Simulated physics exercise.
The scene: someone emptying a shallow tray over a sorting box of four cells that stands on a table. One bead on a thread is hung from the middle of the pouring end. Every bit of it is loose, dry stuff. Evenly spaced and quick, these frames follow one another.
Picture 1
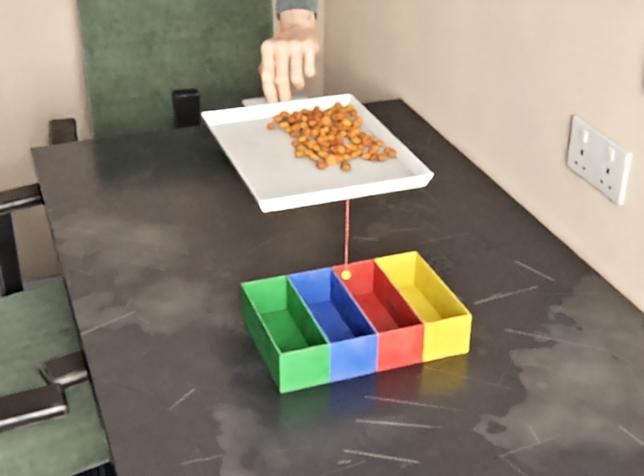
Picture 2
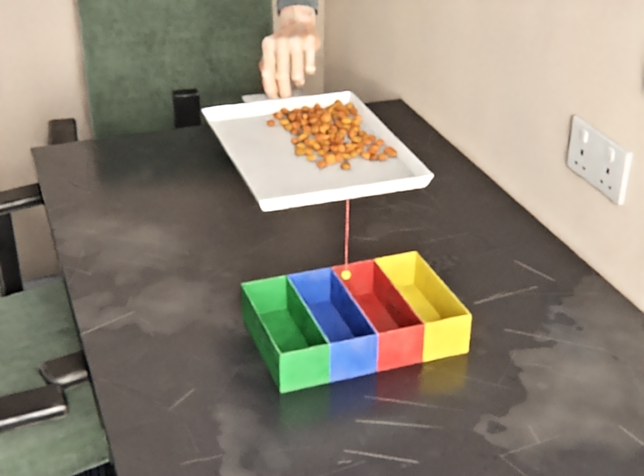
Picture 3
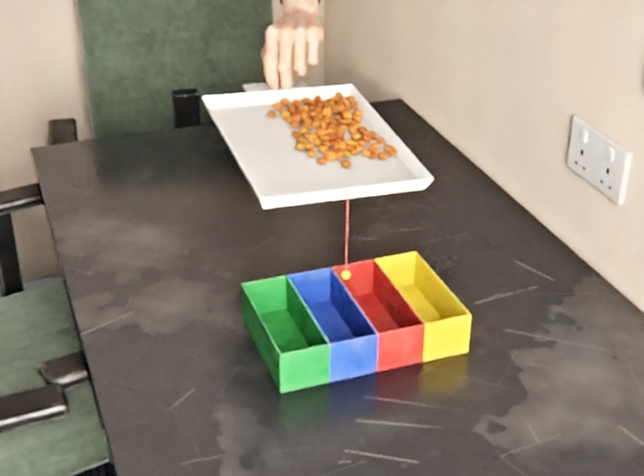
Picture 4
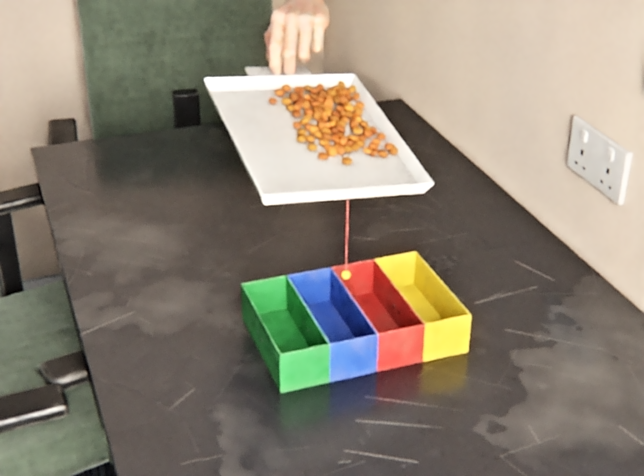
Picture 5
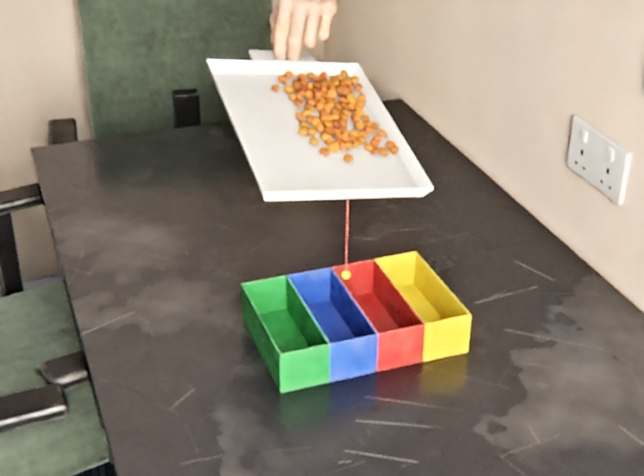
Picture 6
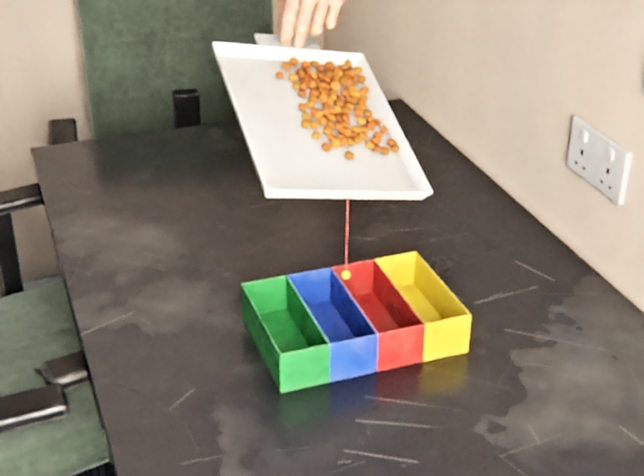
To begin with, a hand holds a white tray of small orange-brown pieces almost level above a box with green, blue, red and yellow cells. The hand then raises the tray's far end steadily, and the near edge tilts lower at the right corner, while the pieces stay bunched on the tray.
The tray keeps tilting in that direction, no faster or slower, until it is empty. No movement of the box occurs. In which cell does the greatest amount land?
In the yellow cell.
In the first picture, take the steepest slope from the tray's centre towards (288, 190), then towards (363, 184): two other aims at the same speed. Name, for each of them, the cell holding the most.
The first time it's the cell in green, the second time it's the cell in yellow.
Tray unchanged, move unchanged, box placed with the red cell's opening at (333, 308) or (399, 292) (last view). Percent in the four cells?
It would be roughly 0 per cent for the first and roughly 100 per cent for the second.
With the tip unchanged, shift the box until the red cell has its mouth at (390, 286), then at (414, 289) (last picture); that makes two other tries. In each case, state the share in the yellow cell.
First position: Some 80 %; second position: Some 50 %.
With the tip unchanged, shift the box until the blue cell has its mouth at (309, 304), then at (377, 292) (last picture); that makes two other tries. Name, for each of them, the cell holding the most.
In order of the tries: The yellow one and the red cell.
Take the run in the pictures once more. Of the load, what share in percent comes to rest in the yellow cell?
Result: Around 70 in a hundred.
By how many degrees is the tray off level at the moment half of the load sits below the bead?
Approx. reading: About 80°.
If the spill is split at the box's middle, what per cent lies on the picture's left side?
Around 0 per cent, I reckon.
Soon after the last picture, tray tipped steeply; nearly all on the tray; a small part falling or outside the box.
A little later, tray tipped past a quarter turn; a stray few on the tray; about two thirds in the yellow cell; a small part in the red cell; about a third falling or outside the box.
Later still, tray tipped past a quarter turn; about two thirds in the yellow cell; a stray few in the red cell; about a third falling or outside the box.
At rest, tray tipped past a quarter turn; about two thirds in the yellow cell; a stray few in the red cell; none in the green cell; none in the blue cell; about a third outside the box.
